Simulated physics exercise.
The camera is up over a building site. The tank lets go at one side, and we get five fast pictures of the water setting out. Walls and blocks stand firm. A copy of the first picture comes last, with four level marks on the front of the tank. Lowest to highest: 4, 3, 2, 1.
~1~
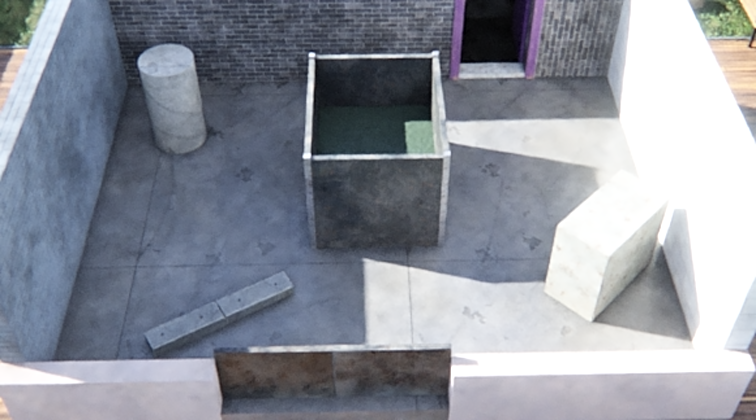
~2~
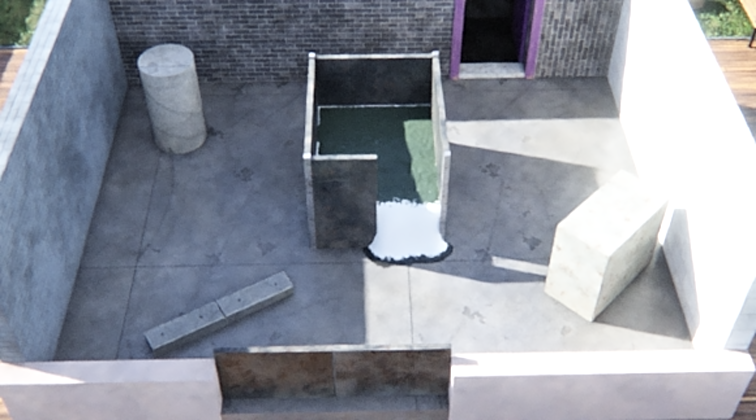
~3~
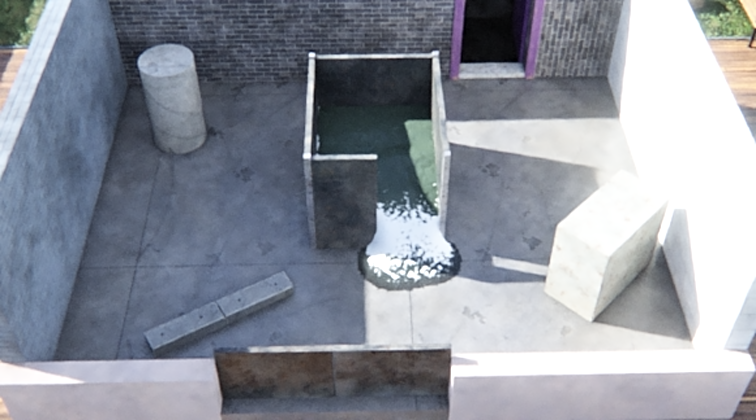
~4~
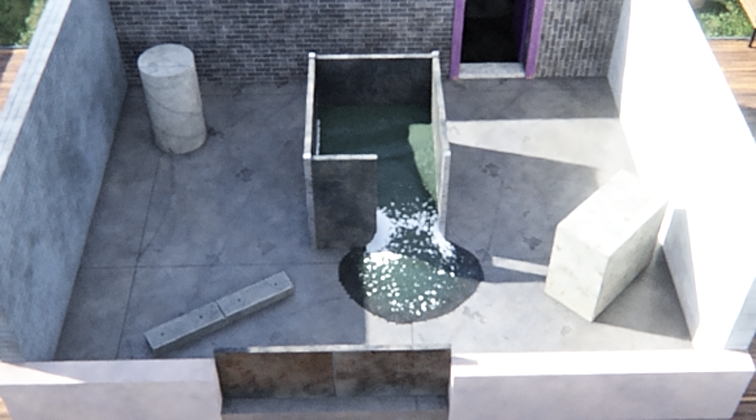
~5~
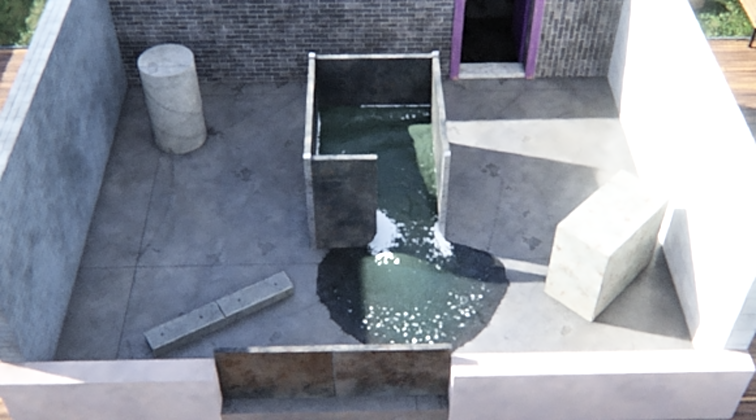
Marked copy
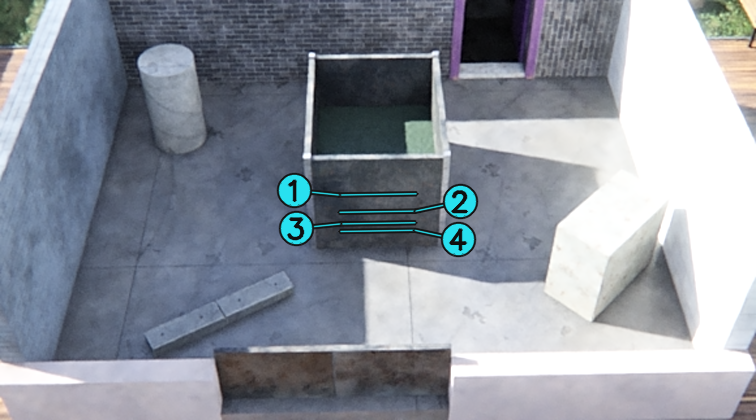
In the video, an open-topped tank of dark green water stands in a walled concrete yard; part of its front opens, and water pours through the gap, foaming white and spreading across the floor in a widening rounded pool.
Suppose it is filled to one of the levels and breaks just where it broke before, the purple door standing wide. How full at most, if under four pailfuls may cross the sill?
Choose 1.
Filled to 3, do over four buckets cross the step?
No, that is safe.
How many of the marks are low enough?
All four.
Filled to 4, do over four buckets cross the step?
No.
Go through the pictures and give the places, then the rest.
In the first frame, water in the tank at rest, its middle at (375, 152); foot of the purple doorway at (491, 78); shut gate at (333, 353).
In the second frame, 1 % of the ground under water, visible out to (443, 249).
In the third frame, 2 % of the ground under water, visible out to (380, 280).
In the fourth frame, 4 % of the ground under water, visible out to (398, 315).
In the fifth frame, 8 % of the ground under water, visible out to (488, 304).
In cyan, 1 at (377, 194); 2 at (377, 211); 3 at (377, 223); 4 at (377, 230); from the bottom up 4, 3, 2, 1.
With 1, a splash gets over, under a bucket.
With 2, nothing gets over.
With 3, nothing gets over.
With 4, nothing gets over.
